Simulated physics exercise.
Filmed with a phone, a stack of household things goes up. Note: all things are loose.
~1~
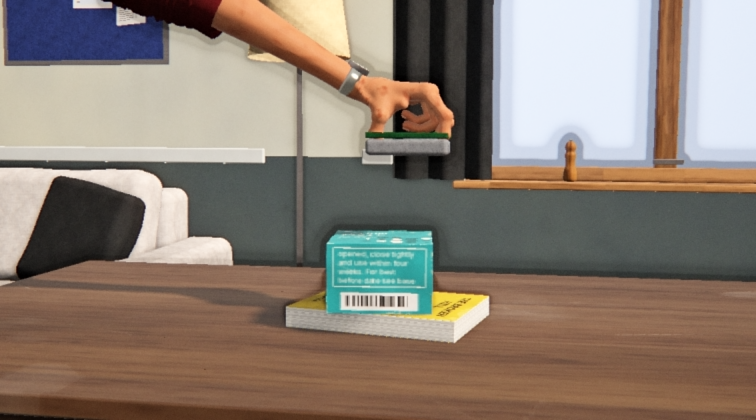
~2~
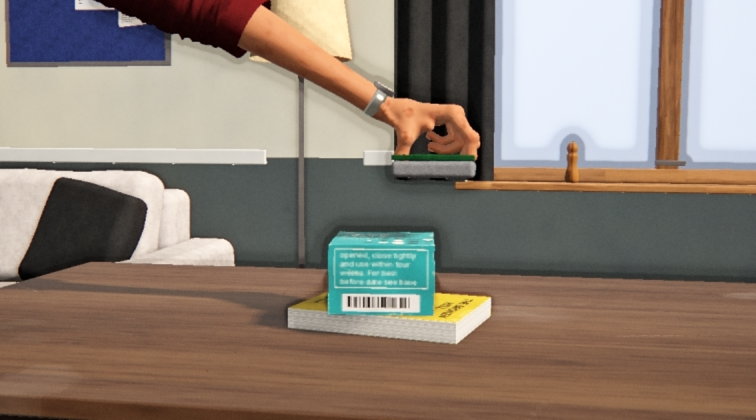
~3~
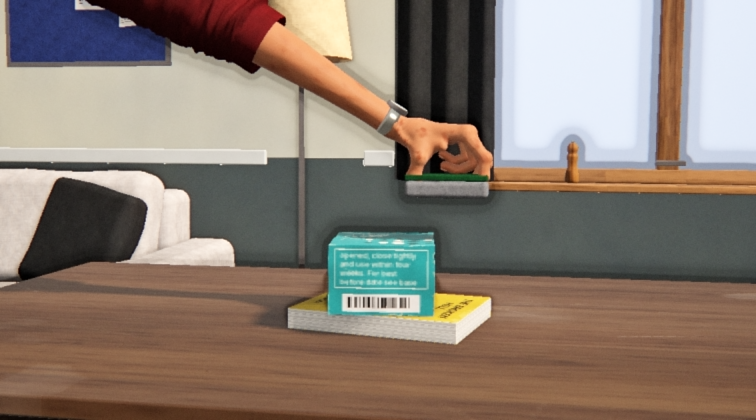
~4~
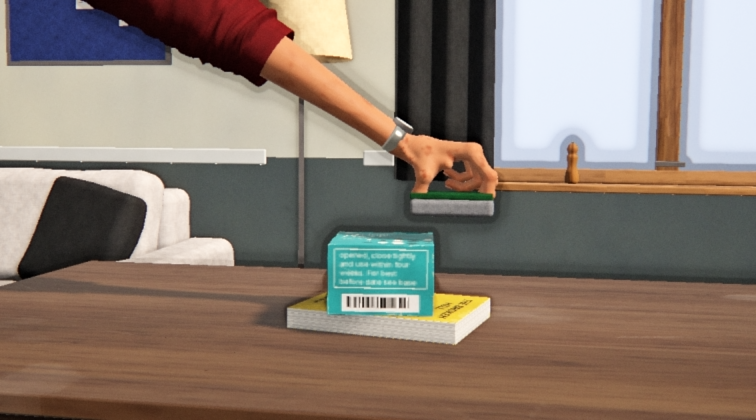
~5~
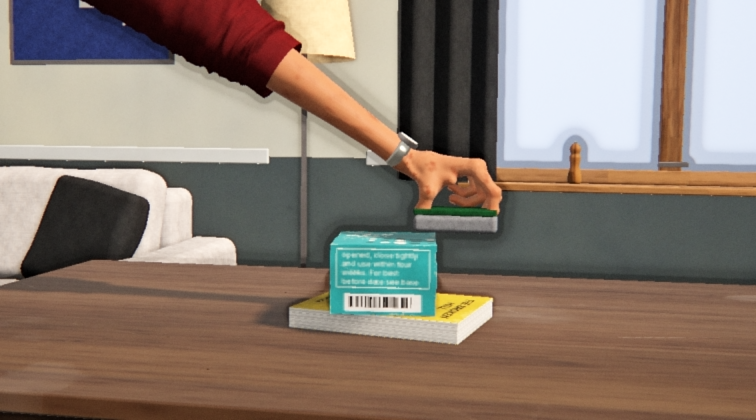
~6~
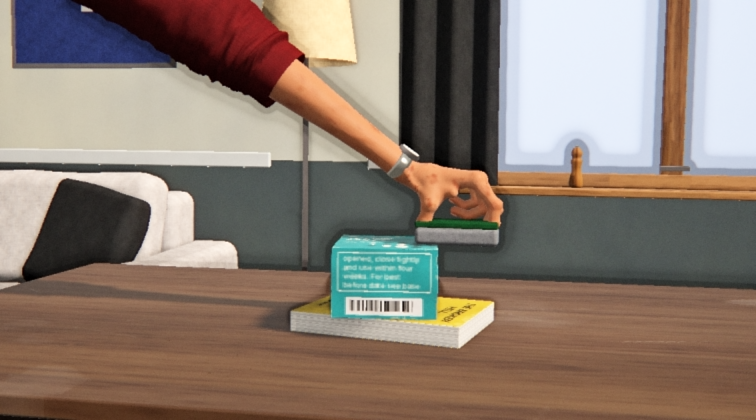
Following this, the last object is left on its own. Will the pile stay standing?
The pile will not survive intact.
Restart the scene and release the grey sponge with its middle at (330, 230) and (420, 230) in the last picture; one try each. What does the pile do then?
Case 1: Collapse. Case 2: Stable.
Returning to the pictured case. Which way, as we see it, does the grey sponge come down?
That would be the viewer's right.
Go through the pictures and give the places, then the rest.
In the first picture, on its way; grey sponge (409, 144); yellow book (391, 311).
In the second picture, on its way; grey sponge (435, 166); yellow book (393, 312).
In the third picture, on its way; grey sponge (448, 186); yellow book (393, 313).
In the fourth picture, on its way; grey sponge (453, 204); yellow book (392, 313).
In the fifth picture, on its way; grey sponge (457, 219); yellow book (394, 312).
In the sixth picture, set down, still held; grey sponge (458, 232); yellow book (396, 316).
Then, 0.30 s on from there, grey sponge now fallen.
Then, 0.40 s on from there, things are still on the move.
Then, 0.60 s on from there, nothing new.
In the end, fallen, grey sponge; the other 2 unmoved. At the end, from the last picture's camera, grey sponge near (537, 328). The pile gives way.
